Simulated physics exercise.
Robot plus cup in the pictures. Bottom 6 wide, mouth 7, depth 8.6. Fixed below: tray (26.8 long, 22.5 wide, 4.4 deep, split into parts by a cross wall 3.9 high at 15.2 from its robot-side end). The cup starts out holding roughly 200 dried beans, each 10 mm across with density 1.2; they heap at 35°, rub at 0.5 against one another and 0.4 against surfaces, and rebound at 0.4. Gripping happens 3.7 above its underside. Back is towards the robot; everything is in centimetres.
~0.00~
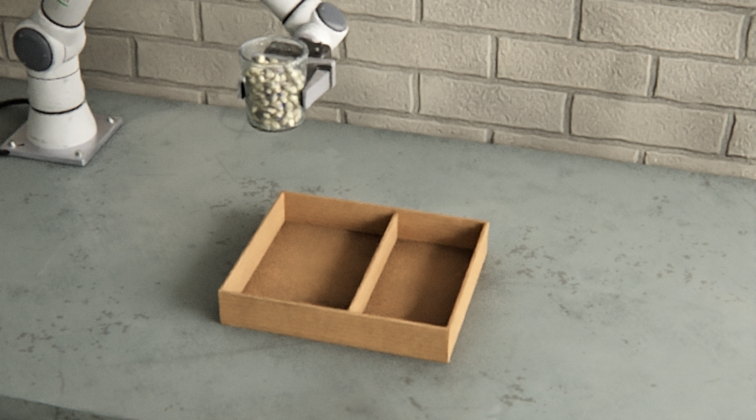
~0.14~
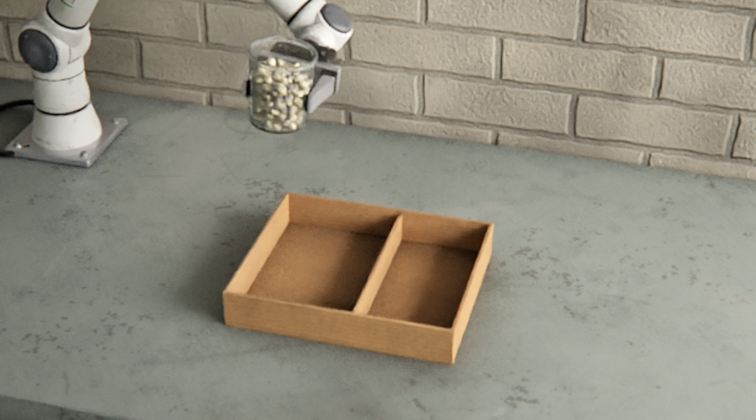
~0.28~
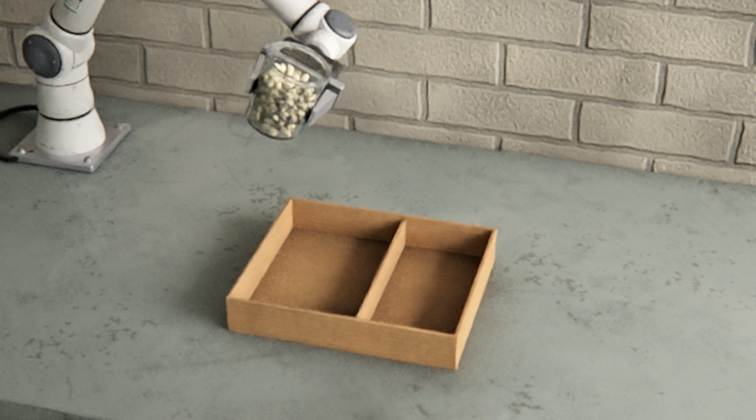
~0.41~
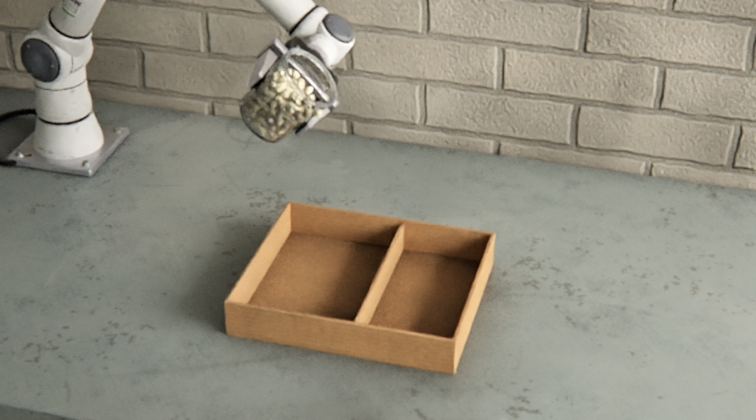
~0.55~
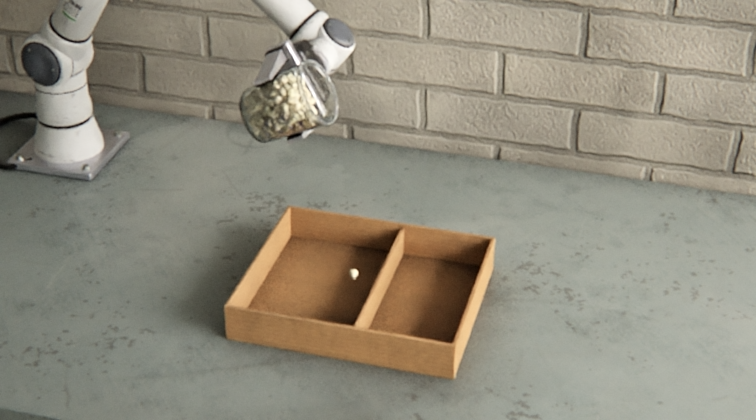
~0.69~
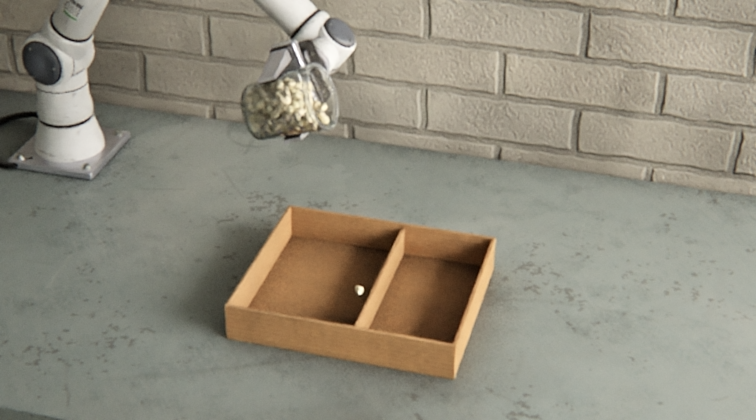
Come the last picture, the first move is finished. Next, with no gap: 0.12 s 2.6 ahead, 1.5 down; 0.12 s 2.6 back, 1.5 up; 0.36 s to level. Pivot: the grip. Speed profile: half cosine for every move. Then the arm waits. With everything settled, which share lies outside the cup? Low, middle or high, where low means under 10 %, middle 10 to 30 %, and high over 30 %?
Low, under 10 %.
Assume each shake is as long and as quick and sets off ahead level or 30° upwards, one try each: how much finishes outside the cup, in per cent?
I'd say close to 10 percent for the first and close to 15 percent for the second.
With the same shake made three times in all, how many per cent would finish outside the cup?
Then about 5 per cent.
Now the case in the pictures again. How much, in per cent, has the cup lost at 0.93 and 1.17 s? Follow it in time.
First it's 0 percent, and after that 5 percent.
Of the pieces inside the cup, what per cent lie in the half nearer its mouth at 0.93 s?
I'd say close to 40 per cent.
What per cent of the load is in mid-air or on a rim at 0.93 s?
That comes to about 1 per cent, more or less.
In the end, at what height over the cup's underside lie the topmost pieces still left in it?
Top of the fill: Near 8.0 cm.
After 0.93 s, tilted 68° forward, highest piece 28 above the table; 192 in the cup, 1 in the robot-side part, 2 in flight or on a rim.
After 1.17 s, tilted 17° forward, highest piece 30 above the table; 190 in the cup, 5 in the robot-side part.
After 1.49 s, level, highest piece 30 above the table; 190 in the cup, 5 in the robot-side part.
After 2.54 s, level, highest piece 30 above the table; 190 in the cup, 5 in the robot-side part.
In the end, 190 in the cup, 5 in the robot-side part. That is 3 % outside the cup.
